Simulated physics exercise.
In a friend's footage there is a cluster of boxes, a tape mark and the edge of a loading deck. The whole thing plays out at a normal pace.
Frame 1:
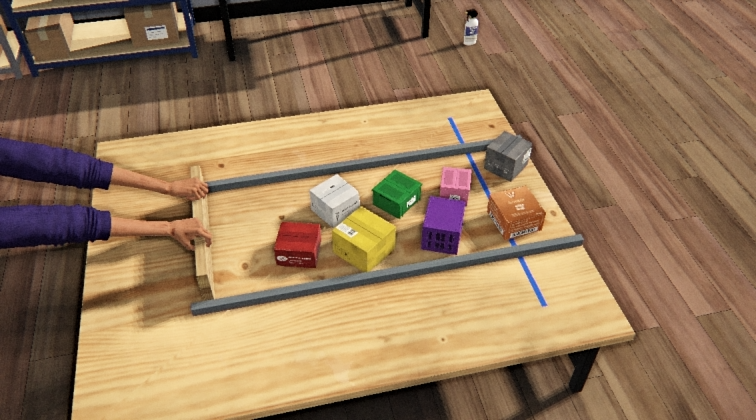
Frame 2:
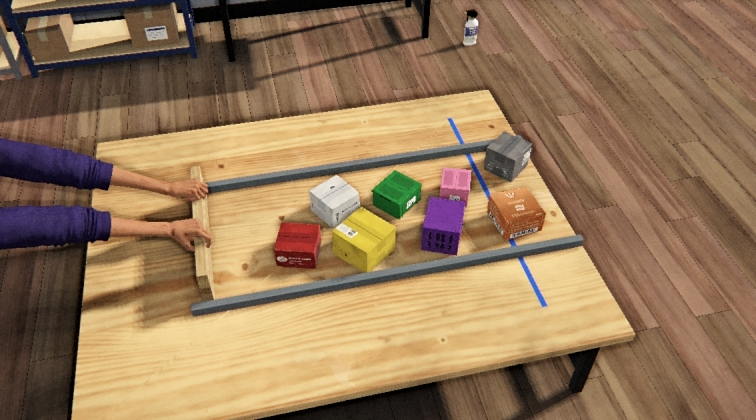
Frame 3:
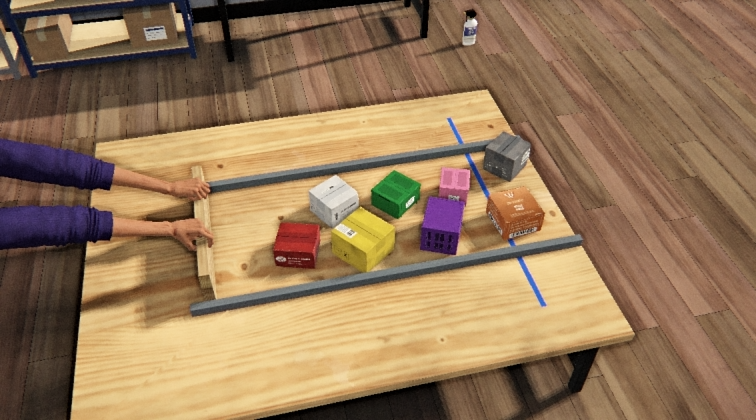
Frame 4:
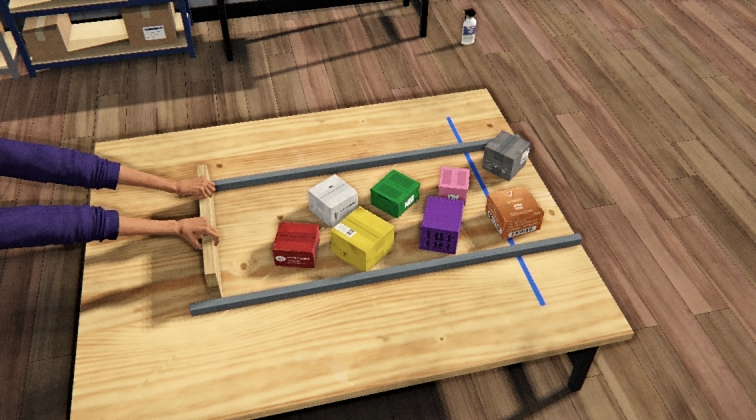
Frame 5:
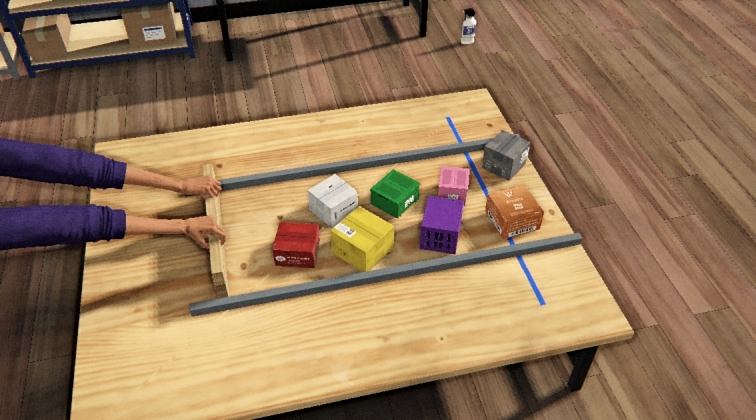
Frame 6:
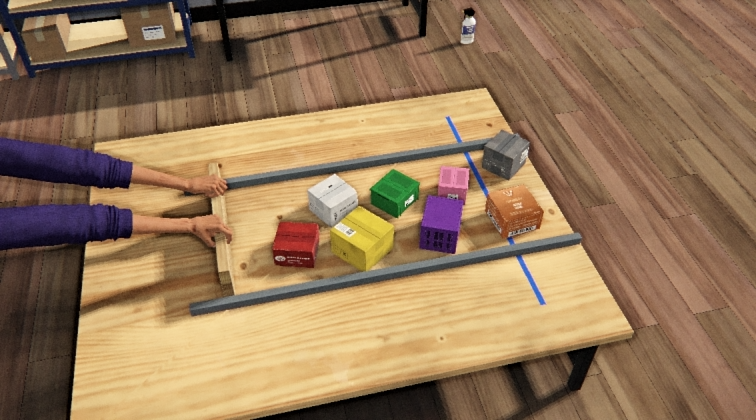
At the start, two hands in purple sleeves hold a wooden plank at the left end of two grey rails, with a cluster of coloured boxes lying between them near a blue tape line. The hands then slide the plank slightly to the right, while the boxes stay still.
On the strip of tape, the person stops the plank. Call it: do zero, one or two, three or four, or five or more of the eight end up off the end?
Three or four end up off it.
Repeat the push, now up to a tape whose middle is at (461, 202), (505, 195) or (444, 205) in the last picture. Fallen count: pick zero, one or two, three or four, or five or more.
Either one or two; more than four; just one or two.
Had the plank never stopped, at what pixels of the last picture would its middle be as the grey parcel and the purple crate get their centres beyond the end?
(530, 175) and (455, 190), more or less.
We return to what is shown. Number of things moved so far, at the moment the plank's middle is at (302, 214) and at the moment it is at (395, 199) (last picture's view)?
First 2, after that 7.
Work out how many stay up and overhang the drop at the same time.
In total, 3 of them.
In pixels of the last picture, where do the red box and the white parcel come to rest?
About (516, 203), and the other about (502, 178).
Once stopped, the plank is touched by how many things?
2 of them.
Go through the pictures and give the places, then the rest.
In the first frame, grey parcel (508, 156); orange box (516, 212); pink tote (455, 187); plank (202, 231); tape (491, 199).
In the second frame, orange box (516, 213); yellow parcel (364, 240).
In the third frame, pink tote (454, 187); red box (297, 246).
In the fourth frame, grey parcel (506, 155); plank (209, 230).
In the fifth frame, orange box (514, 211); green tote (395, 194).
In the sixth frame, grey parcel (505, 155); orange box (514, 211); pink tote (453, 186); plank (221, 228); tape (489, 198).
A little later, none off yet; grey parcel at rest near (505, 155); orange box at rest near (514, 211); pink tote at rest near (453, 186).
Next, none off yet; grey parcel at rest near (505, 155); orange box shifted about its own width near (546, 207); pink tote shifted about its own width near (486, 183).
When it is over, the number that fall off is three or four; down, purple crate, pink tote and orange box.
